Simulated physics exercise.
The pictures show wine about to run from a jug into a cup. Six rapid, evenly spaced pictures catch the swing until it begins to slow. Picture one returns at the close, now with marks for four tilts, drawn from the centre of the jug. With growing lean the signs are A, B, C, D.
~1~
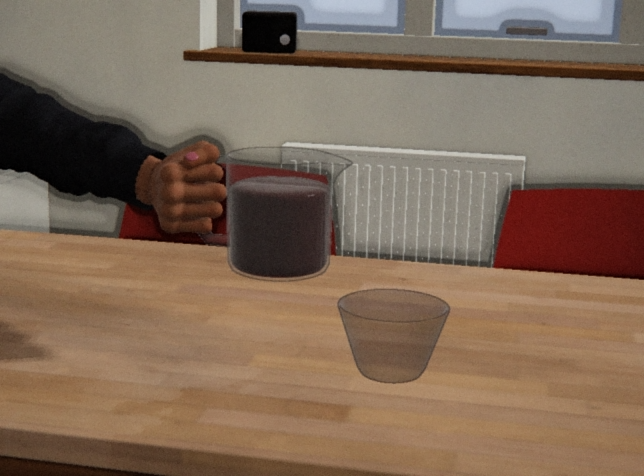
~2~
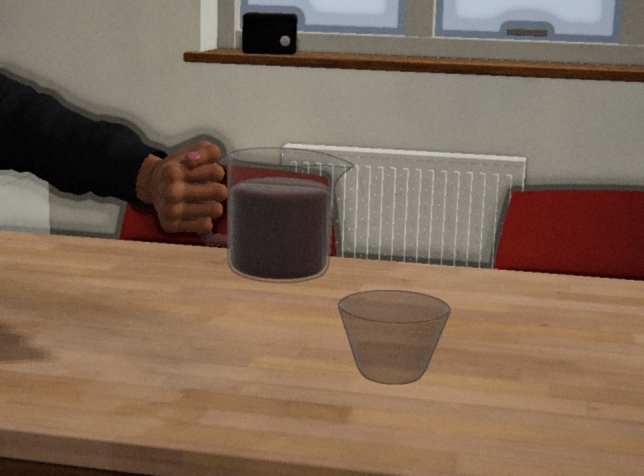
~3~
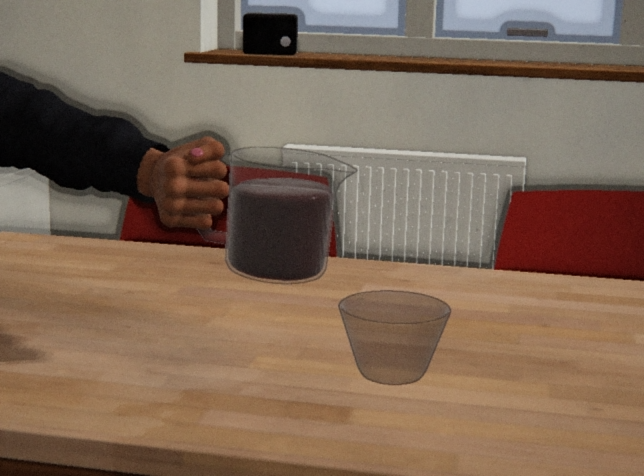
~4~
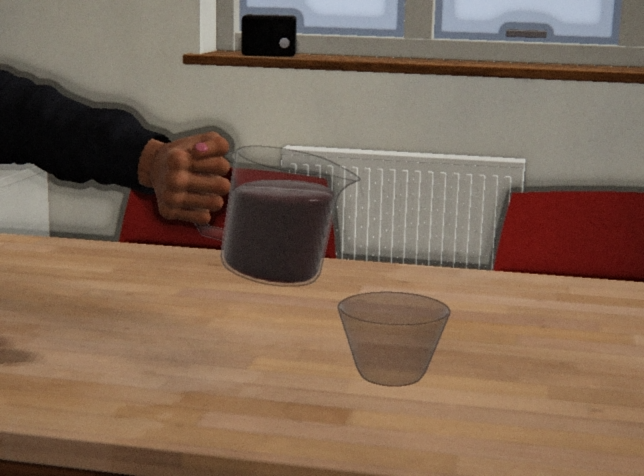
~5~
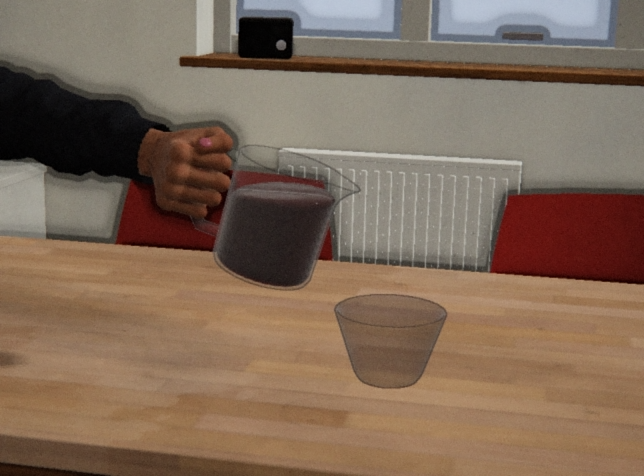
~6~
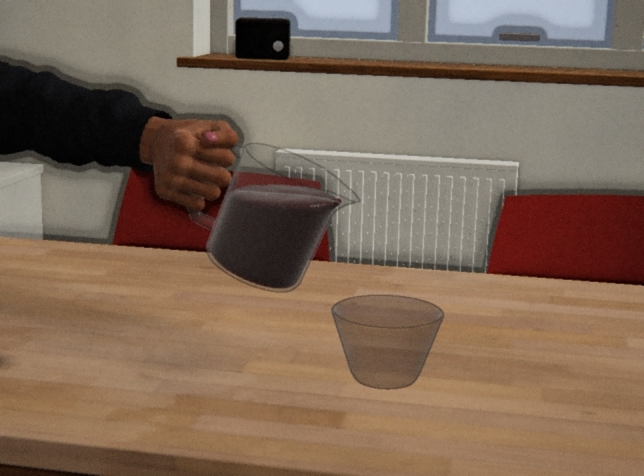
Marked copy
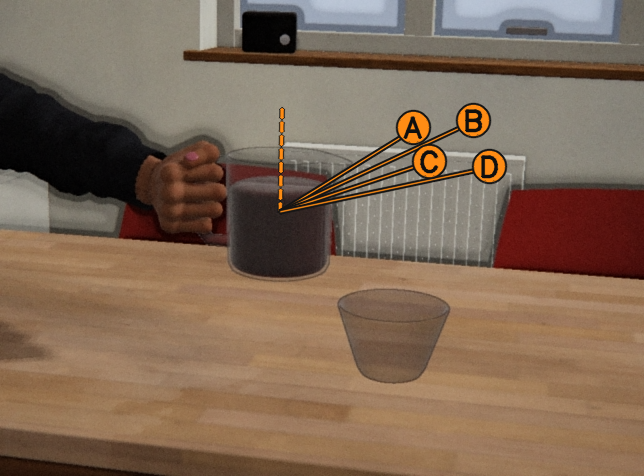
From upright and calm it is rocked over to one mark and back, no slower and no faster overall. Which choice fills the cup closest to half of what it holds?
Use line A.
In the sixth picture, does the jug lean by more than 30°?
No.
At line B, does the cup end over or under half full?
Over.
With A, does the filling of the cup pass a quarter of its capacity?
Yes, clearly.
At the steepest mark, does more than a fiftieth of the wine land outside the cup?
Yes, it does.
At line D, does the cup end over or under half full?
Over.
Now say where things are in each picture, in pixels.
In the first picture, upright, lip at (351, 163); rim of the cup round (394, 304); nothing has left yet.
In the second picture, upright, lip at (352, 166); nothing has left yet.
In the third picture, tipped about 4°, lip at (355, 170); nothing has left yet.
In the fourth picture, tipped about 9°, lip at (358, 179); nothing has left yet.
In the fifth picture, tipped about 16°, lip at (359, 190); nothing has left yet.
In the sixth picture, tipped about 22°, lip at (358, 200); nothing has left yet.
In orange, A at (399, 138); B at (458, 128); C at (413, 167); D at (472, 171).
Choosing A, the cup ends with about 52 % of what it can hold.
Choosing B, the cup ends with about 67 % of what it can hold; 4 % of the wine is spilt.
Choosing C, the cup ends with about 73 % of what it can hold; 12 % of the wine is spilt.
Choosing D, the cup ends with about 79 % of what it can hold; 19 % of the wine is spilt.
